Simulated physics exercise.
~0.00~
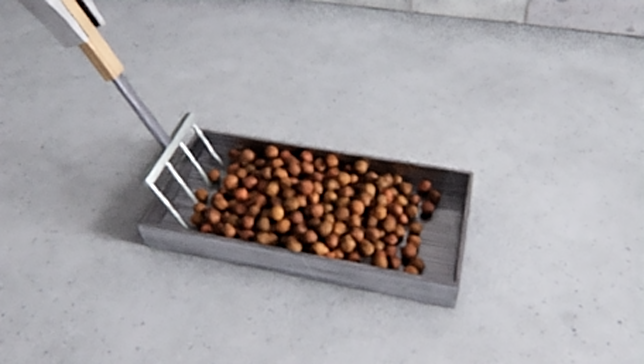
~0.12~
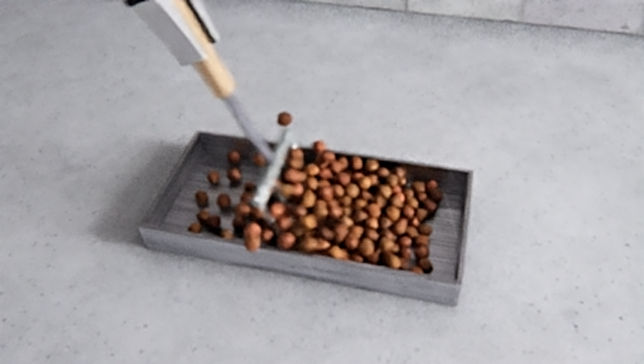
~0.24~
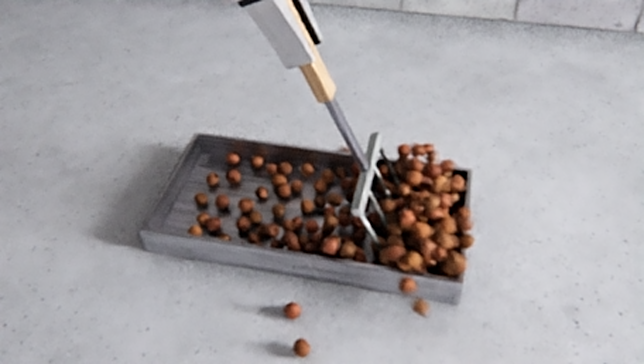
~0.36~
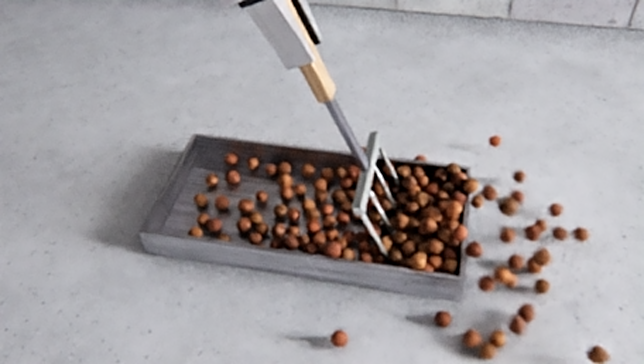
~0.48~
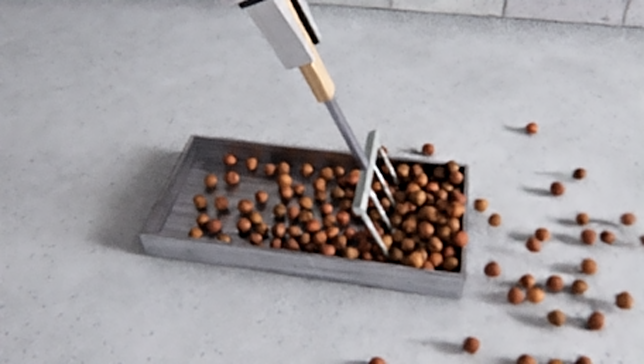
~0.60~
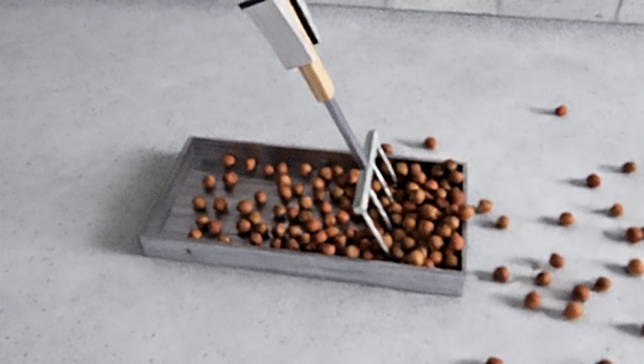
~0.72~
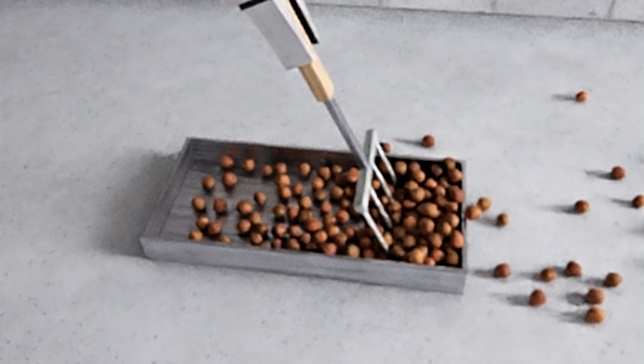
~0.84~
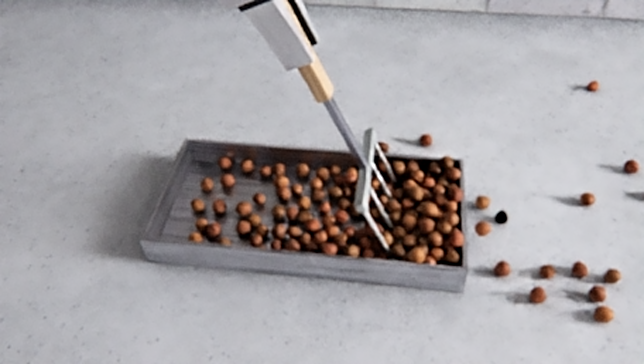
Hazelnuts spilling over the right end of a gray tray as a robot-held comb rakes them across, then stops, leaving some scattered.
